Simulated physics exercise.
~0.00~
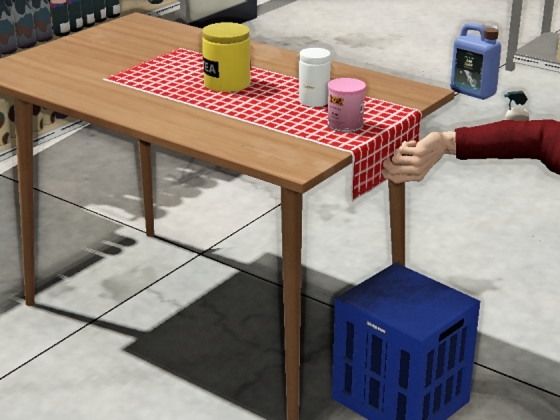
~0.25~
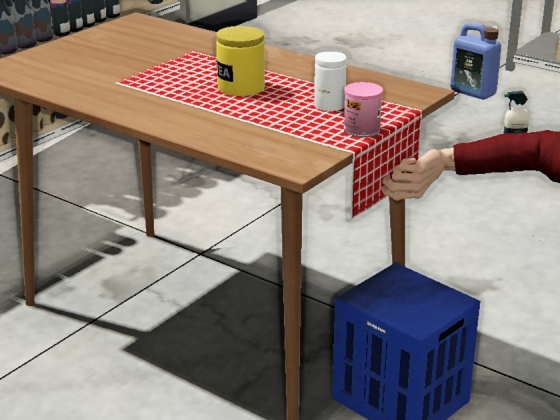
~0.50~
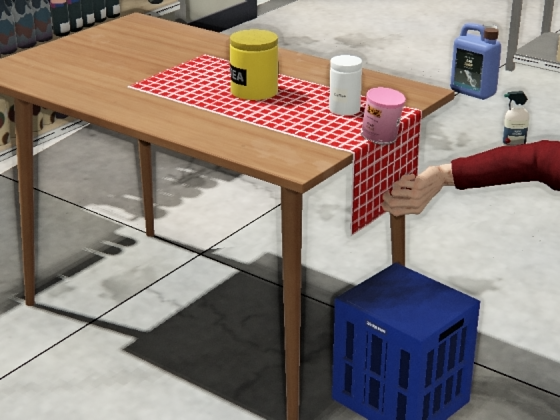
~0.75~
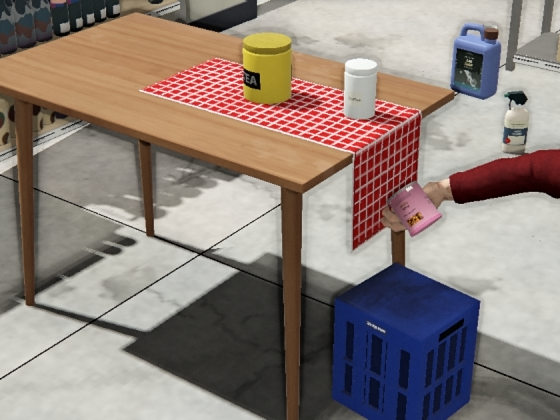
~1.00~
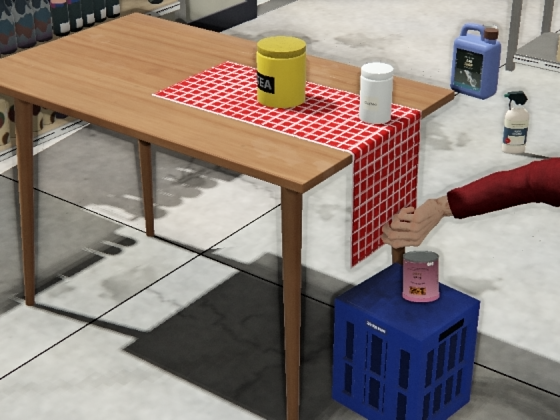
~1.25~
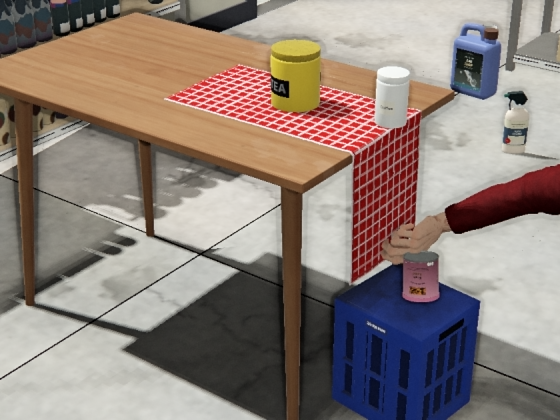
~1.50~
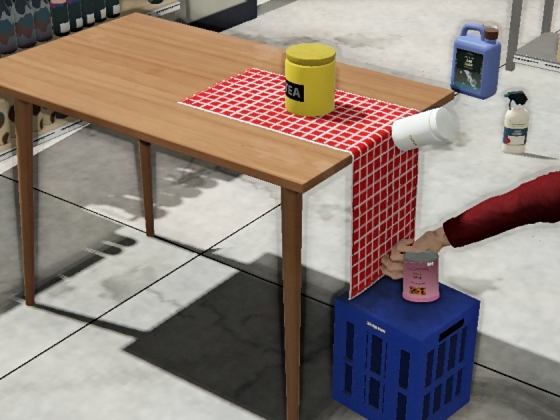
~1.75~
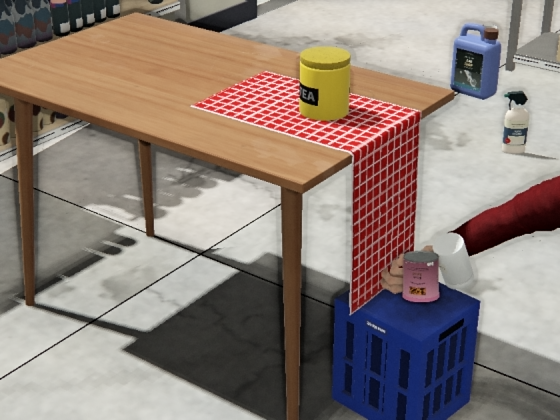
A hand slowly pulled a red checked tea towel down over a table's edge, carrying the pink tin off onto the blue crate, then tipping the white jar over after it. The hem ended at the crate, with the yellow canister still upright on the table.
